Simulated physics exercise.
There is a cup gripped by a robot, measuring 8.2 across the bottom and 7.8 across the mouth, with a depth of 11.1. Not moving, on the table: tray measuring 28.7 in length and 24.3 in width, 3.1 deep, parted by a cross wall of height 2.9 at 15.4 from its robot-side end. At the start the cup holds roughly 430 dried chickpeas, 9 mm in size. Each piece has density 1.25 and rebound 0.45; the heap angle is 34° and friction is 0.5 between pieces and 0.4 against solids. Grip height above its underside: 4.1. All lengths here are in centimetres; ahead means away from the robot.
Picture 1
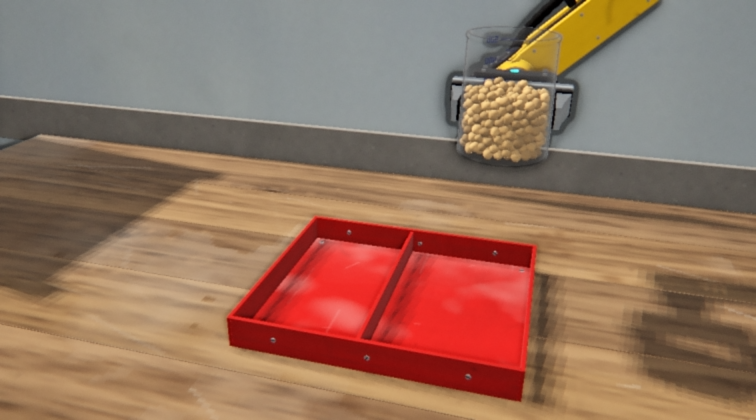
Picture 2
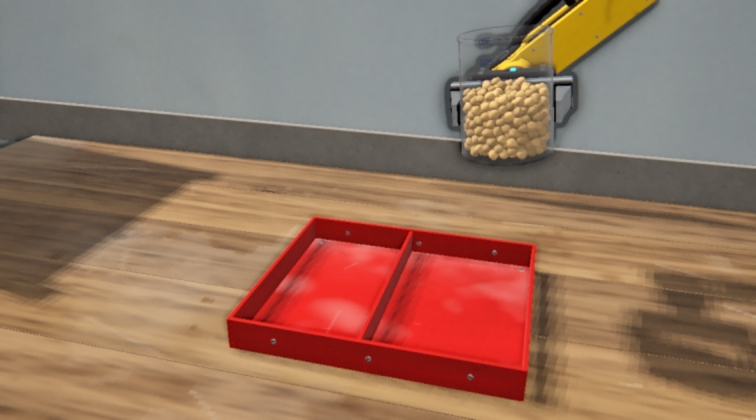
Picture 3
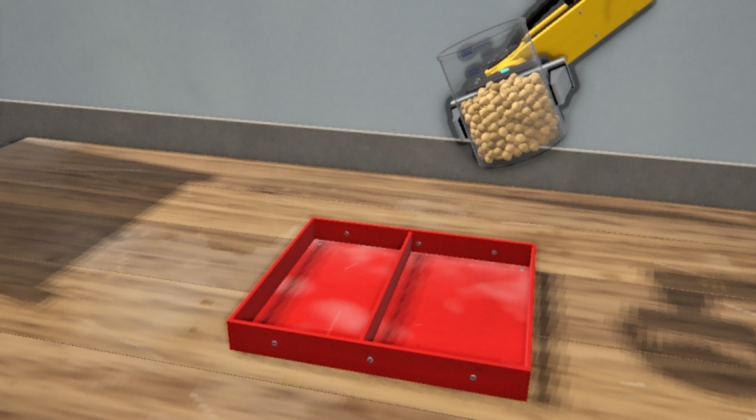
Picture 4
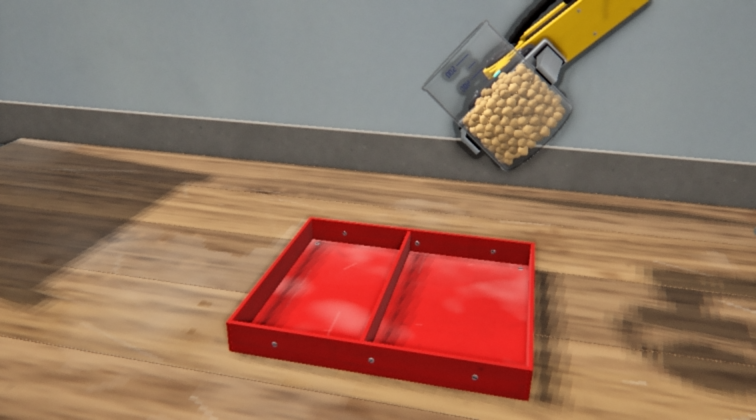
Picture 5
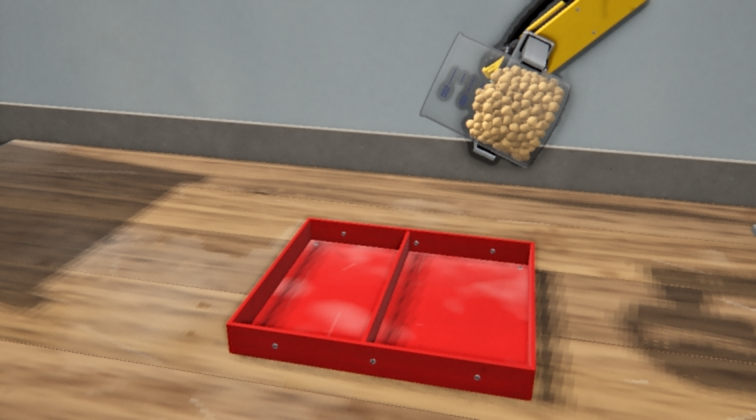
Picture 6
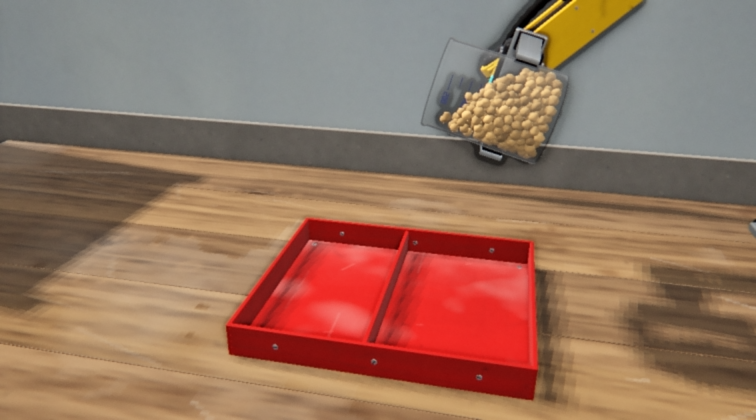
The video shows a robot arm holding a clear cup of chickpeas above a wooden table with a divided red tray, tilting the cup steeply to the left as the chickpeas shift and slide toward its mouth.
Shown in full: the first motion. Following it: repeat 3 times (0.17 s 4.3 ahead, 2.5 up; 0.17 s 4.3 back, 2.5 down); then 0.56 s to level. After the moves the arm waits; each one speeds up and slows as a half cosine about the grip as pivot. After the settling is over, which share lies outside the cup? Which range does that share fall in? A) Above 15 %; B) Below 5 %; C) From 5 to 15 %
Above 15 % (A).
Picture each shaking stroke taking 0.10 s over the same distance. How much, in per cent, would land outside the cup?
80 %.
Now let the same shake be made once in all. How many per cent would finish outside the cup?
About 10 per cent in that case.
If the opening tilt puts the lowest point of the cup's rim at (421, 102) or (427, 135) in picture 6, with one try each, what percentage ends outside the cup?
Close to 10 percent for the first and close to 70 percent for the second.
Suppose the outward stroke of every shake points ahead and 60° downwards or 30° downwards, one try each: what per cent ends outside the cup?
Estimates, in order: 0 % then 5 %.
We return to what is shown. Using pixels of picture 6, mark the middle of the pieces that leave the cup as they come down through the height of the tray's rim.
Estimated centre around (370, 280) in pixels.
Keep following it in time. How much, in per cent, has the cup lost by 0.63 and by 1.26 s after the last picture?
I'd put it near 20 percent first and near 40 percent later.
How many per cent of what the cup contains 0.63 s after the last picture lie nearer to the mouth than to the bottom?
55 %.
Then, 0.63 s after the last picture, tilted 75° forward, highest piece 25 above the table; 342 in the cup, 33 in the far-side part, 11 in the robot-side part, 45 in flight or on a rim.
Then, 1.26 s after the last picture, tilted 45° forward, highest piece 27 above the table; 267 in the cup, 112 in the far-side part, 47 in the robot-side part, 2 on the table or floor, 3 in flight or on a rim.
Then, 1.78 s after the last picture, level, highest piece 25 above the table; 267 in the cup, 115 in the far-side part, 47 in the robot-side part, 2 on the table or floor.
Then, 2.83 s after the last picture, level, highest piece 25 above the table; 267 in the cup, 115 in the far-side part, 47 in the robot-side part, 2 on the table or floor.
Final count, 267 in the cup, 115 in the far-side part, 47 in the robot-side part, 2 on the table or floor. That is 38 % outside the cup.
